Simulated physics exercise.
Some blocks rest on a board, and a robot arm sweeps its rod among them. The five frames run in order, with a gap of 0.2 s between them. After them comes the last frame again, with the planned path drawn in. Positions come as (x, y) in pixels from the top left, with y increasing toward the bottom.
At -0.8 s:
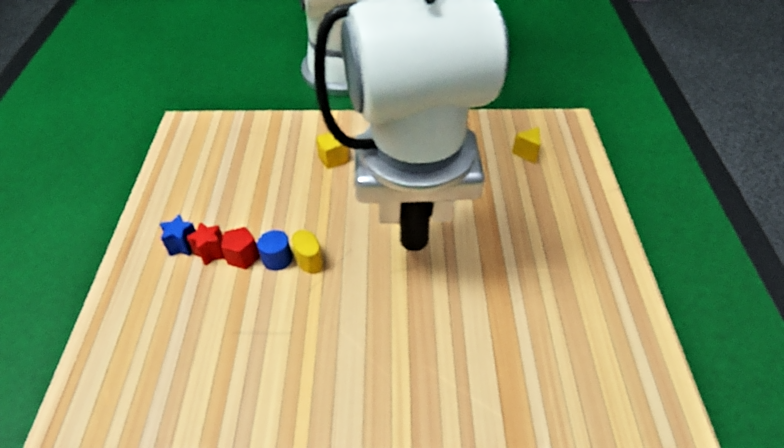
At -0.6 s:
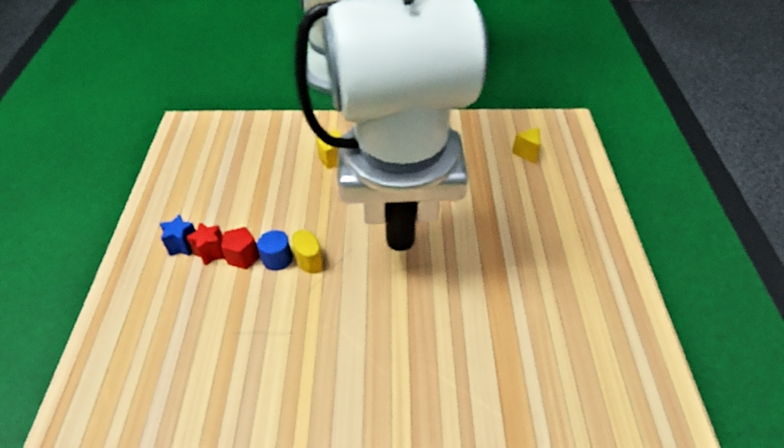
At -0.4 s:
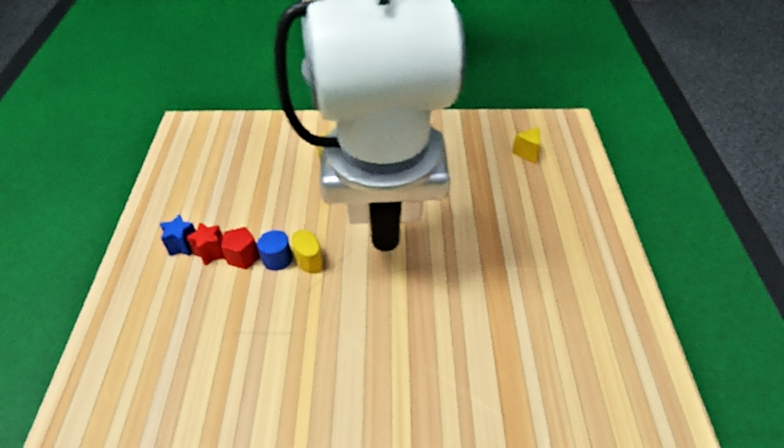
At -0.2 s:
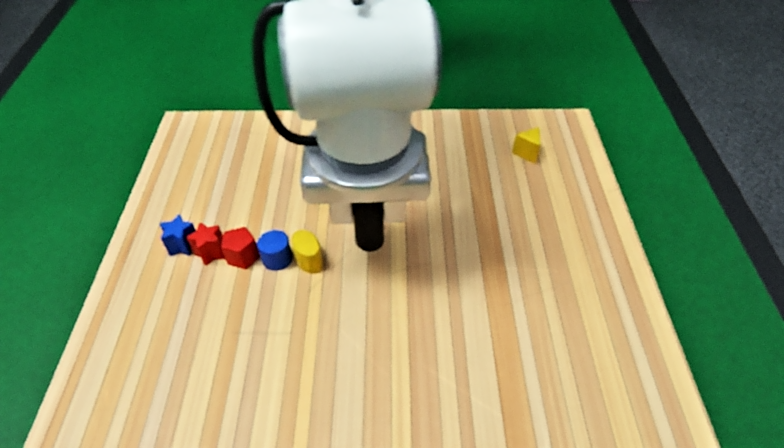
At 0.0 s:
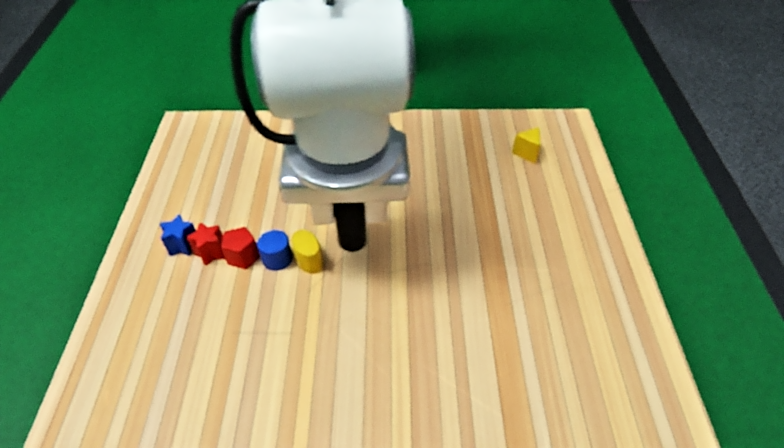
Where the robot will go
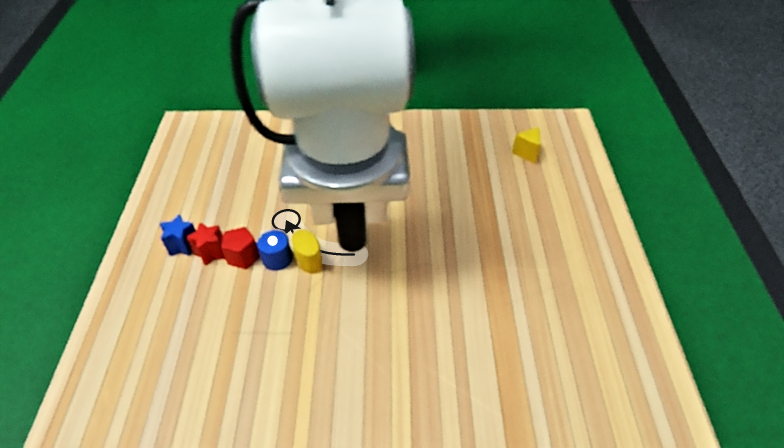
On a striped wooden board, a white robot arm moving its black rod left beside a still row of coloured blocks.
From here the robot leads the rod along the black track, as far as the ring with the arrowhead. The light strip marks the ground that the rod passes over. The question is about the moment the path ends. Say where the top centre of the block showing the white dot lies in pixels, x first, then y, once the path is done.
Close to (253, 244).
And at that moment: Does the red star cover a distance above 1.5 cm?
It seems not.
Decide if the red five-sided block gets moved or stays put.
The result: It moves.
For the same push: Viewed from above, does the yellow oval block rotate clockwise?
My answer is no.
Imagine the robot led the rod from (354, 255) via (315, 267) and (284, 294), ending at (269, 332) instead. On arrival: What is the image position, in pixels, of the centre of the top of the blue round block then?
So, by the moment the path ends, you'll find the top centre of the blue round block at (257, 230).
The line goes from (354, 255) via (323, 252) and (299, 239), ending at (286, 220); the dot is on the blue round block.
The first path, step by step. One third of the way, rod (320, 239); red five-sided block (232, 238); blue round block (264, 241); yellow oval block (294, 243).
Two thirds of the way, rod (296, 226); red star (198, 234); red five-sided block (226, 237), turned 15° anticlockwise; blue round block (253, 244); yellow oval block (286, 244), turned 25° anticlockwise.
At the end, rod (283, 207); red star (198, 234); red five-sided block (226, 237), turned 15° anticlockwise; blue round block (253, 244); yellow oval block (286, 244), turned 25° anticlockwise.
